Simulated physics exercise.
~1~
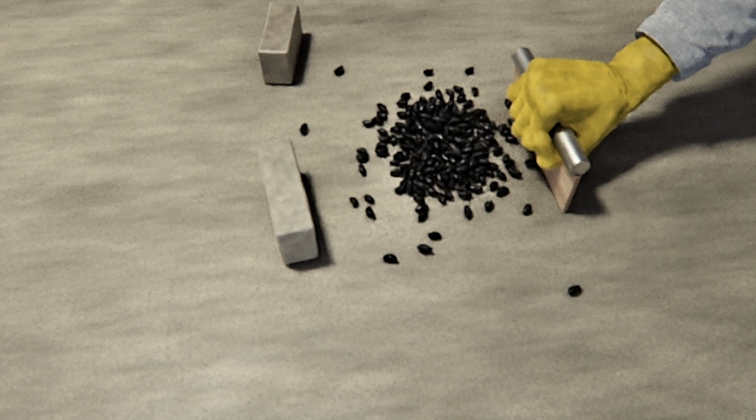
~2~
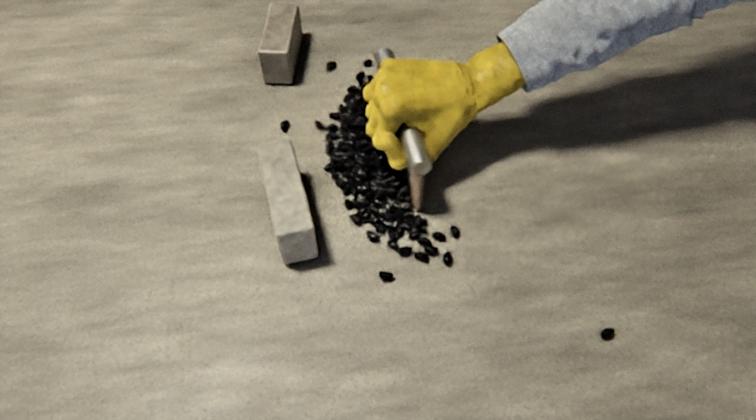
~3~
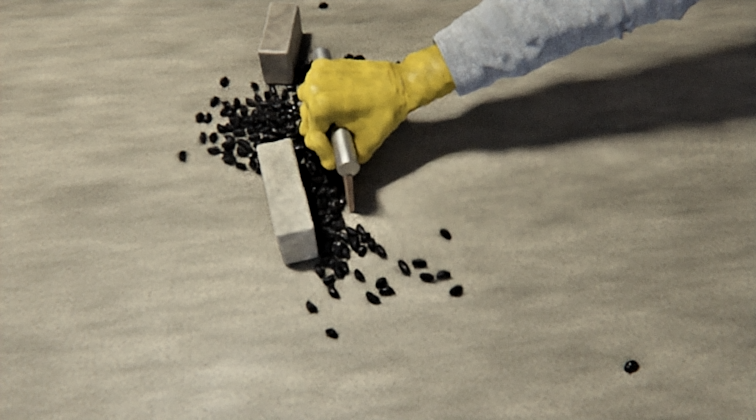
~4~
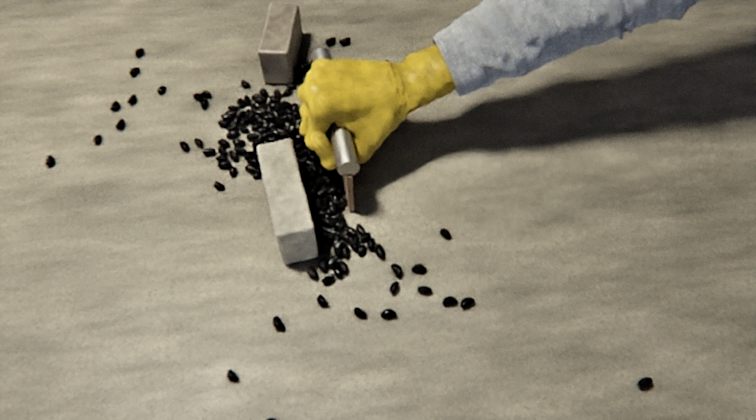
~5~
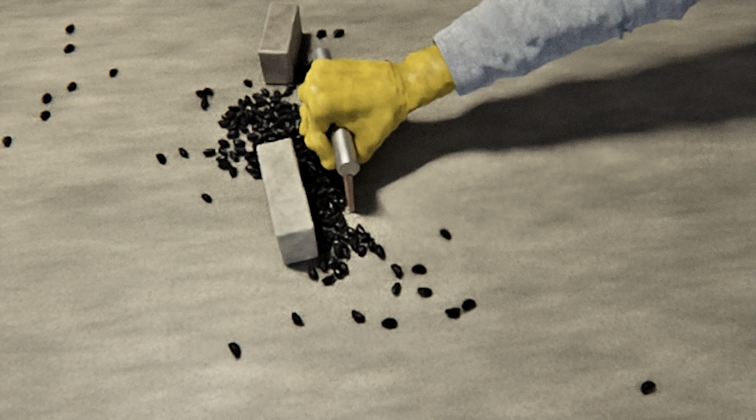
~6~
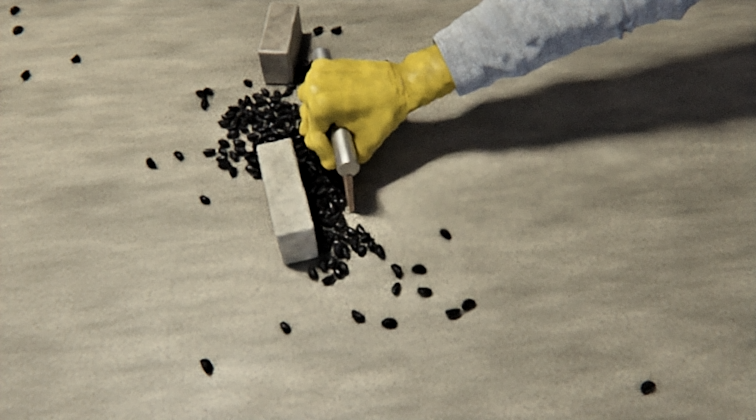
Yellow-gloved hand pushing a scraper left through black beans, squeezing many between two fixed blocks and stopping as strays roll outward.
